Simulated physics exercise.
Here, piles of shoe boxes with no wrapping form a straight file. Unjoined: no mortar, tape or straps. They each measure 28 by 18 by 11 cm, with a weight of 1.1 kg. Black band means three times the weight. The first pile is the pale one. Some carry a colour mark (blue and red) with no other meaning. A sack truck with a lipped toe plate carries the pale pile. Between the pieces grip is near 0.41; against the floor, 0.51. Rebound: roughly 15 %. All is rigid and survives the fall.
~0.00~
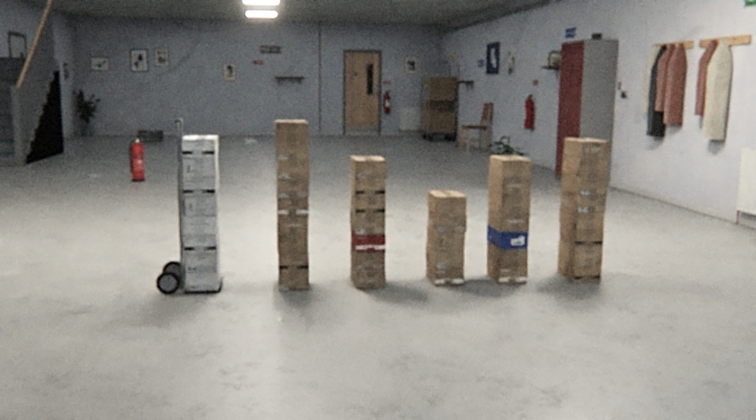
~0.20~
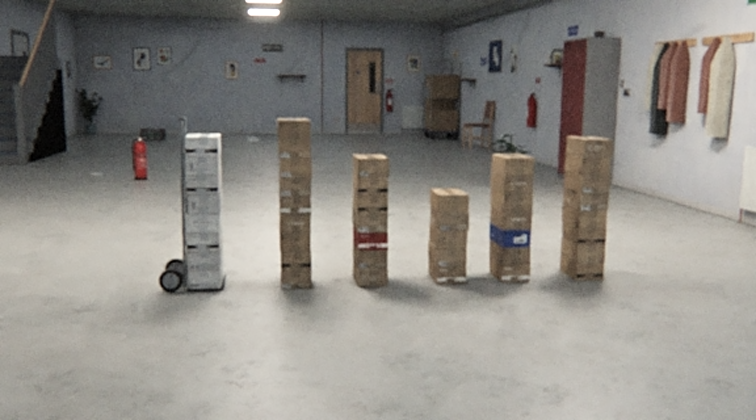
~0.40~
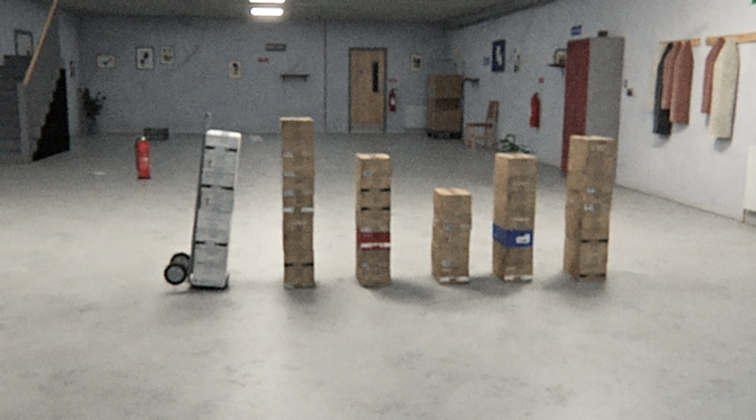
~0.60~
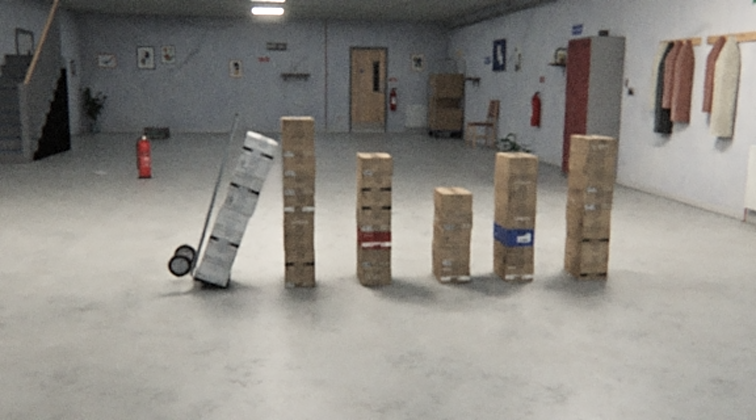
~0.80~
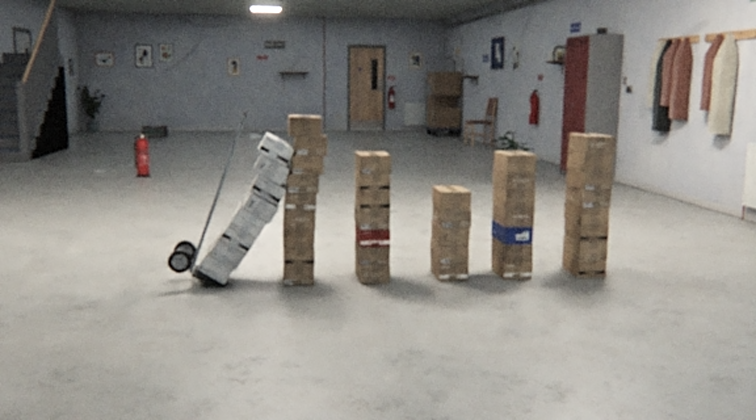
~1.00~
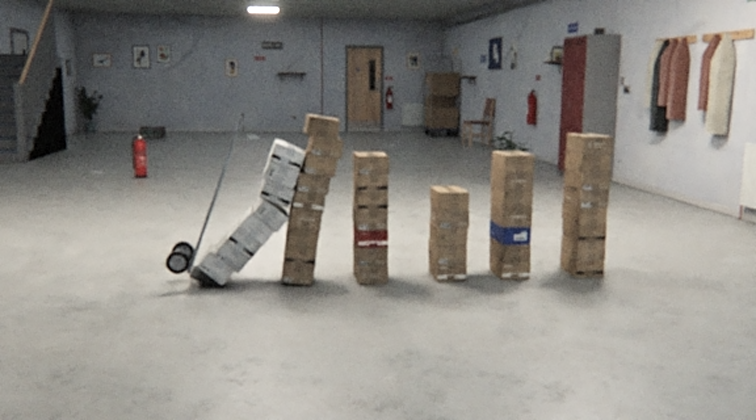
Pale stack of boxes on a hand truck tilting right and leaning into a taller brown stack, pushing its upper boxes askew.
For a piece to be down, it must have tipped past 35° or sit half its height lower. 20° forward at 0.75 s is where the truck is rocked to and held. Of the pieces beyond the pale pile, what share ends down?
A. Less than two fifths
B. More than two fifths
B.
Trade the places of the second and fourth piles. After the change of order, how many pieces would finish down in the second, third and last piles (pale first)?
Then second 0, third 0, last 0.
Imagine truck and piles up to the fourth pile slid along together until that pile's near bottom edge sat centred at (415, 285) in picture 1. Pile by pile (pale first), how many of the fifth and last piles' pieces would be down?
Counts down: Fifth 0; last 0.
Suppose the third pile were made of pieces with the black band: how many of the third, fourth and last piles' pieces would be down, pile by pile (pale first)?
Then the third pile would have 7 down, the fourth 3, and the last 8.
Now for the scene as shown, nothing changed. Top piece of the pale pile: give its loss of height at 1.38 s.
I'd put it at close to 25 cm below where it started.
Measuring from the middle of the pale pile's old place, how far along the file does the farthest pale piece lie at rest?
It ends around 85 cm away.
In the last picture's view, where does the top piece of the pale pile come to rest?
It should be centred near (345, 216) in the final frame.
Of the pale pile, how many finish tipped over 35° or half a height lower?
8.
After 1.38 s, 8 of the pale pile down; 1 of the 36 other boxes down; red box leaning 6°.
After 1.90 s, 8 of the pale pile down; 15 of the 36 other boxes down; red box leaning 43°, 12 cm lower; blue box shifted 16 mm.
After 2.98 s, 8 of the pale pile down; 34 of the 36 other boxes down; blue box leaning 51°, 17 cm lower; red box leaning 43°, 13 cm lower.
At rest (4.4 s), 8 of the pale pile down; 34 of the 36 other boxes down; blue box leaning 47°, 17 cm lower; red box leaning 43°, 13 cm lower. That is 94 per cent. As the last picture would show them, middles, blue box near (566, 257), red box near (425, 254).
